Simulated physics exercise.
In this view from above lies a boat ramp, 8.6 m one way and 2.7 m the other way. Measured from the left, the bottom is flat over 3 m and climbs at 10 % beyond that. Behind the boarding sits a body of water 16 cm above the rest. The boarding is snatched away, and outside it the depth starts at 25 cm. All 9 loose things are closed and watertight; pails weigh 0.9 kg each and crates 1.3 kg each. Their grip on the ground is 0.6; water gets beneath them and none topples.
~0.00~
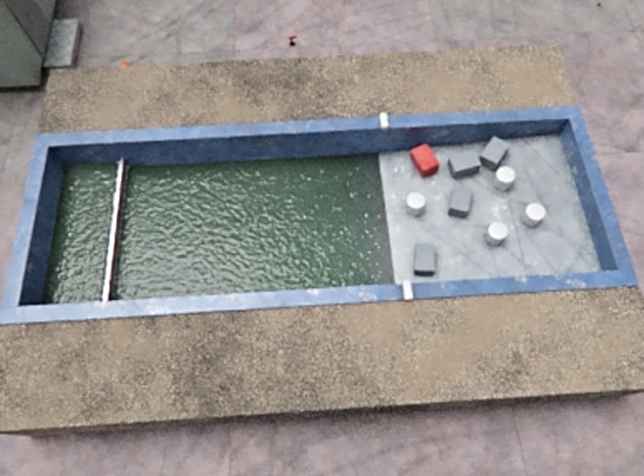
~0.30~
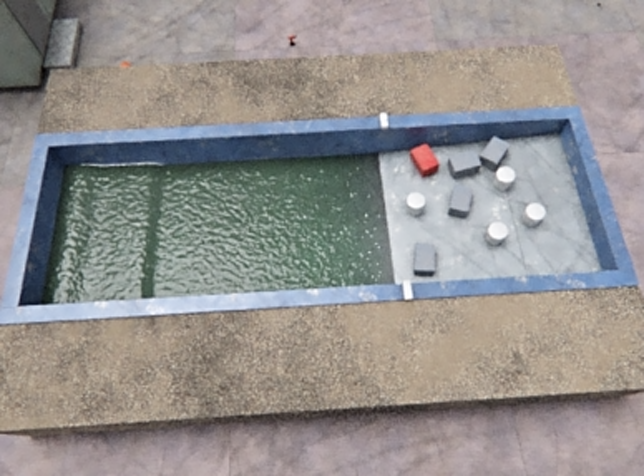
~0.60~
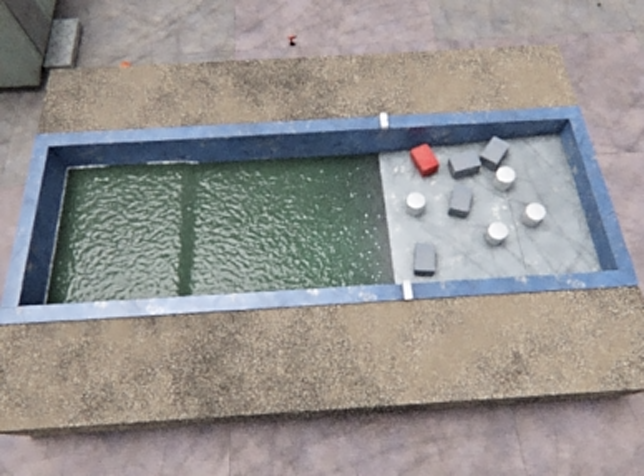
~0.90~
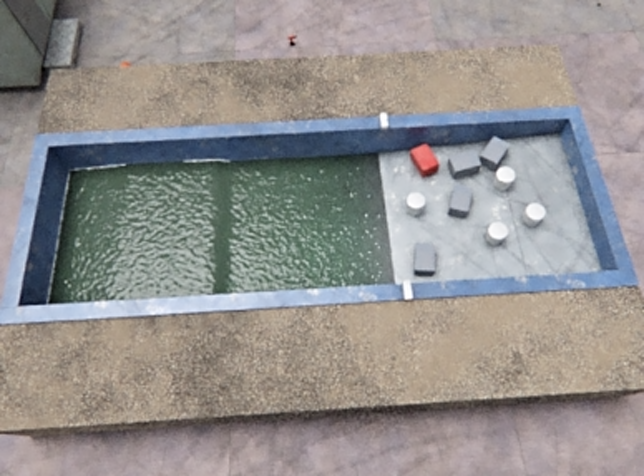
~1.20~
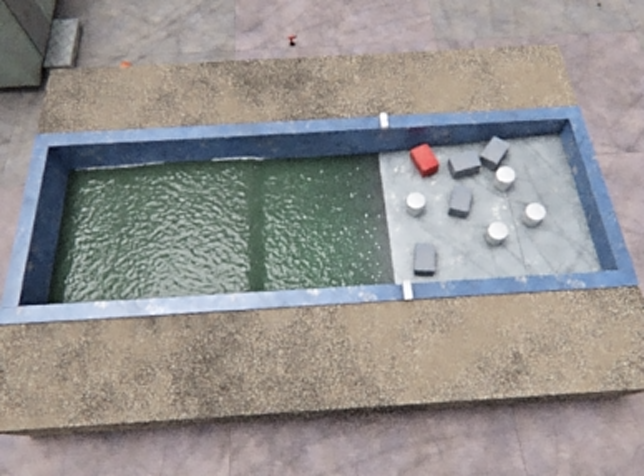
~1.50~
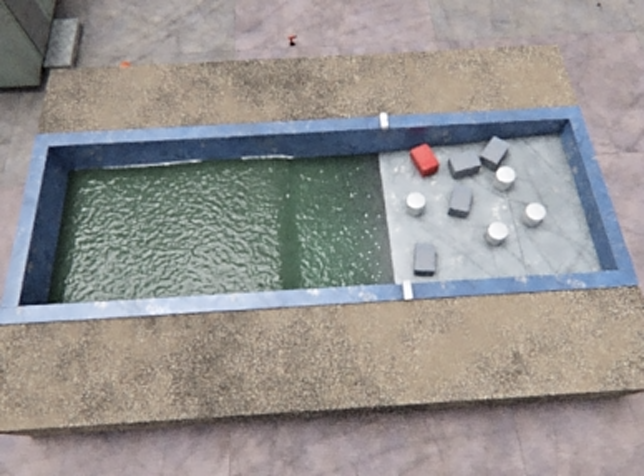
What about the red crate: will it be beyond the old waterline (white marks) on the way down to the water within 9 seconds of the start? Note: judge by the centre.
Result for the red crate: It gets across.
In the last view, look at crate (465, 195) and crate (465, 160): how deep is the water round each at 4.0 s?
2 and 2 cm.
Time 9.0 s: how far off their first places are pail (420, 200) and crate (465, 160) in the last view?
In that order: 200 cm, 300 cm.
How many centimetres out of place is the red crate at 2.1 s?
Shift: About 0 cm.
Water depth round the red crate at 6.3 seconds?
About 3 cm.
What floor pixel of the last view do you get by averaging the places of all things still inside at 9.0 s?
Around (390, 207).
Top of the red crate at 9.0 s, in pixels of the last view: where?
Roughly at (298, 161) in the last picture.
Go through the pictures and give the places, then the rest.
The first picture shows the red crate at (427, 157), on the bottom; 14.6 m2 under water; 0 of 9 have shifted.
The second picture shows the red crate at (427, 157), on the bottom; water covers 14.6 m2; 0 of 9 have shifted.
The third picture shows the red crate at (427, 157) rests on the ground; 14.6 m2 under water; 0 of 9 have shifted.
The fourth picture shows the red crate at (427, 157), on the bottom; water covers 14.6 m2; 0 of 9 have shifted.
The fifth picture shows the red crate at (427, 157), on the bottom; 14.6 m2 under water; 0 of 9 have shifted.
The sixth picture shows the red crate at (427, 157) rests on the ground; water covers 14.6 m2; 0 of 9 have shifted.
After 2.1 s the red crate is near (427, 157), 0.0 m from its start, aground; 0 of 9 are over the mark; 0 afloat.
After 4.0 s the red crate is near (446, 150), 0.3 m from its start, afloat; 0 of 9 are over the mark; 3 afloat.
After 6.3 s the red crate is near (363, 158), 1.1 m from its start, afloat; 3 of 9 are over the mark; 5 afloat.
After 9.0 s the red crate is near (298, 161), 2.2 m from its start, afloat; 5 of 9 are over the mark; 5 afloat.
